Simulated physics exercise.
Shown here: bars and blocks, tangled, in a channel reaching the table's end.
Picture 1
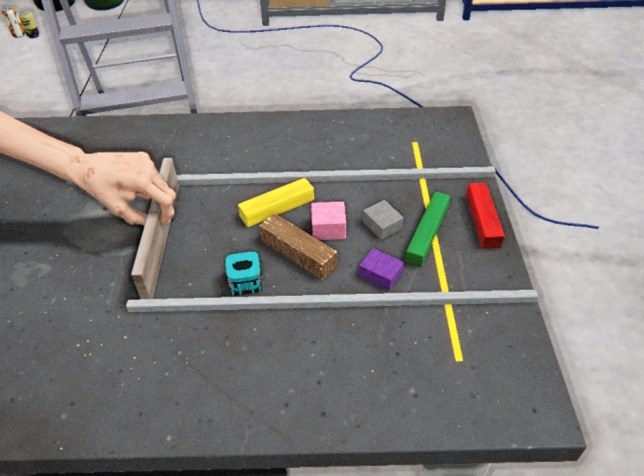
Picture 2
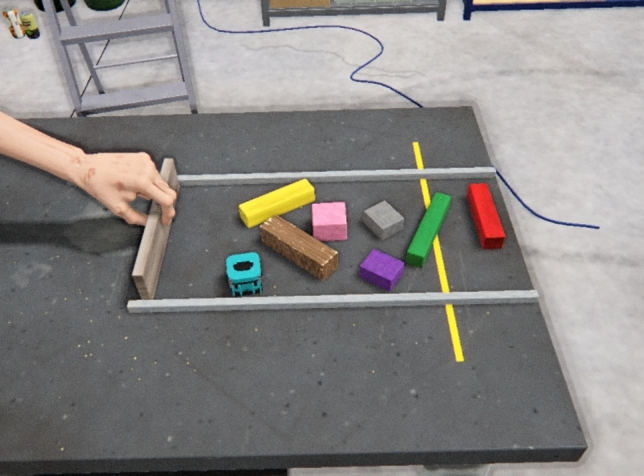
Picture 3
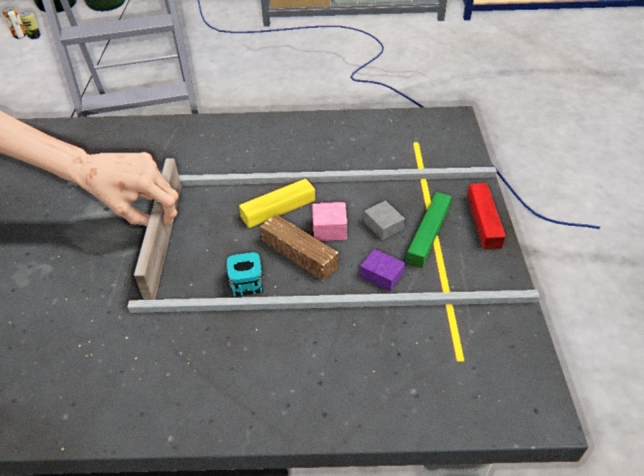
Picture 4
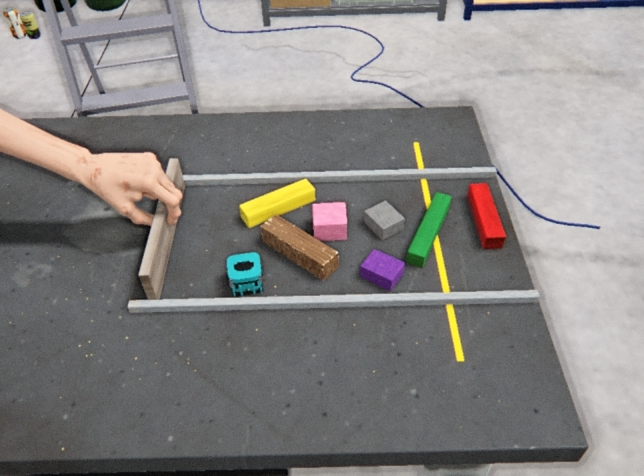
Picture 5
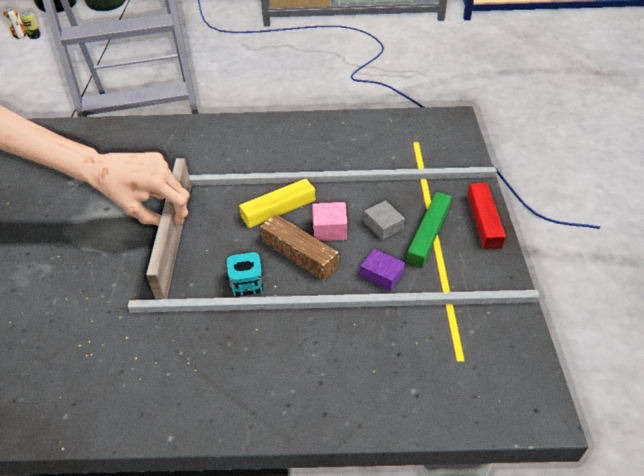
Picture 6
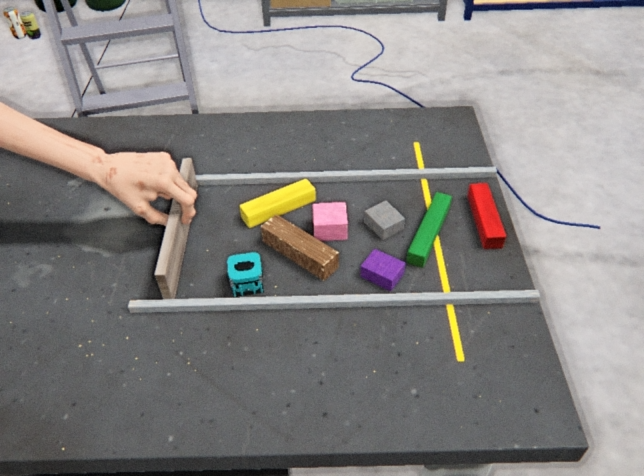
A hand reaches in from the left, gripping an upright board on a dark table seen from above at an angle, with a ladder behind. Between two pale rails lie a turquoise object, brown bar, yellow stick, and pink, grey and purple blocks, with green and red sticks rightward near yellow tape. The hand slides the board slightly right; the pieces and camera stay still.
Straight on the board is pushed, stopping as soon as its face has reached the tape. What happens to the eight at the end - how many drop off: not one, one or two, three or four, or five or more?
The count of those that drop off: One or two.
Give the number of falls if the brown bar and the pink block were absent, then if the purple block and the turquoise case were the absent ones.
0, then 1.
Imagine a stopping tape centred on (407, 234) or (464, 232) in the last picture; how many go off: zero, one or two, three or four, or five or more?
Taking the two tapes in that order, the answers are zero and 3 or 4.
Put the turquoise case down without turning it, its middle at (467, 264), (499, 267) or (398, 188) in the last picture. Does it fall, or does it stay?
One place at a time, it keeps its place; then it keeps its place; then it keeps its place.
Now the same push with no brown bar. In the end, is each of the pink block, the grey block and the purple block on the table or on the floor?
Outcome for the pink block: It stays; for the grey block: It stays; for the purple block: It stays.
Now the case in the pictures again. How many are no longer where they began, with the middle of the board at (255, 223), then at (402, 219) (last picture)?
At the first spot the count is 2, and at the second it is 8.
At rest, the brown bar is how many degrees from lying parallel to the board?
Near 35 degrees.
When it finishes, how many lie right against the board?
The count in contact is 3.
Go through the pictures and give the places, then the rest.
In the first frame, red stick (484, 215); green stick (428, 228); grey block (383, 220); board (158, 225); tape (433, 233).
In the second frame, green stick (429, 228); brown bar (299, 247).
In the third frame, grey block (384, 220); purple block (382, 270).
In the fourth frame, red stick (485, 215); pink block (330, 222).
In the fifth frame, green stick (430, 228); yellow stick (278, 203).
In the sixth frame, red stick (486, 215); green stick (430, 228); grey block (384, 220); board (179, 225); tape (435, 233).
Early on, none off yet; red stick at rest near (486, 215); green stick at rest near (430, 228); grey block at rest near (384, 220).
A while later, none off yet; red stick at rest near (486, 215); green stick moving near (434, 226); grey block travelled a little near (394, 217).
Further along, none off yet; red stick moving near (492, 215); green stick travelled a little near (474, 217); grey block travelled well along near (442, 204).
Finally, the number that fall off is one or two; lost, green stick and red stick.
